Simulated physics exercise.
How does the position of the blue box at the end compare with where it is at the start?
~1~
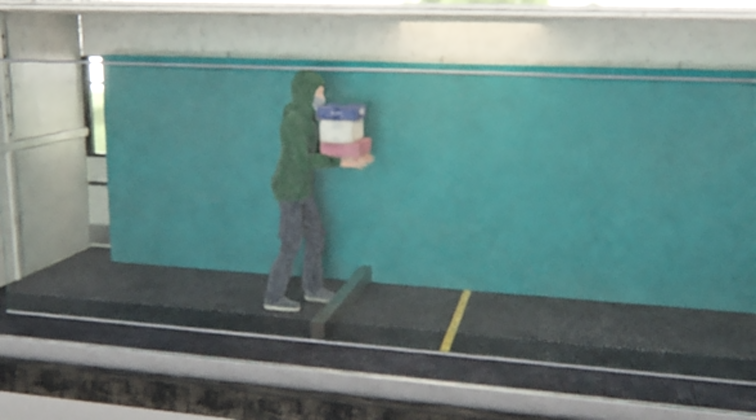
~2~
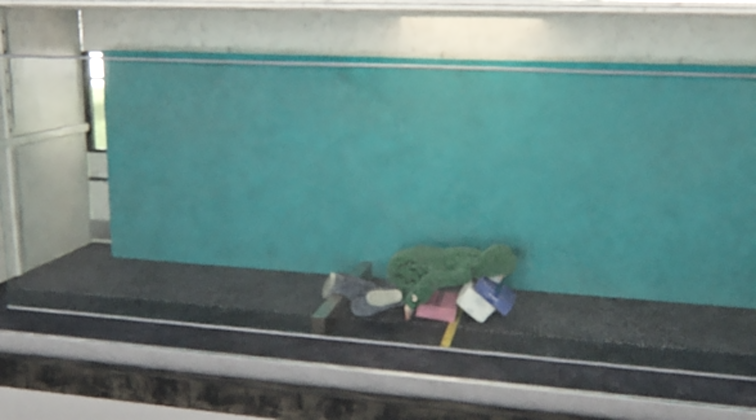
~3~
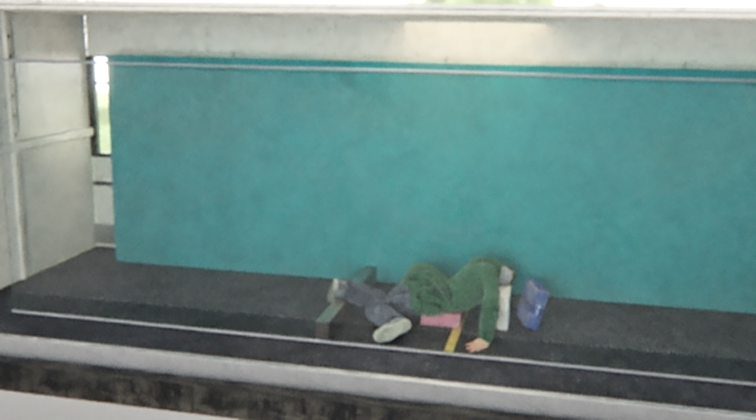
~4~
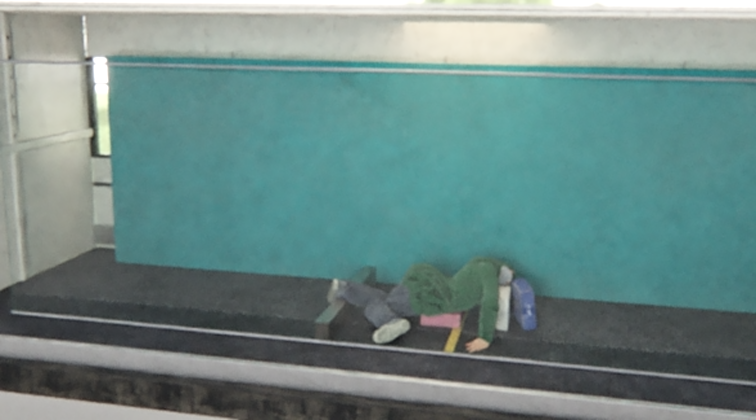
At the start the blue box is on top of the stack held on the figure's forearms, left of the yellow line. At the end it is down on the floor to the right of the line, beyond the white box.
A figure in a green hooded top and grey trousers stands behind a low dark rail, holding a blue, a white and a pink box stacked on its forearms. It is seen from the side by a slightly swaying camera, on a dark floor before a teal wall, with a yellow line to the right. The figure pitches forward over the rail, and the boxes drop ahead of it. It ends sprawled flat, its head past the yellow line. The pink box stops short of the line, the white one stands tipped beyond it, and the blue one settles back slightly left, farthest right.
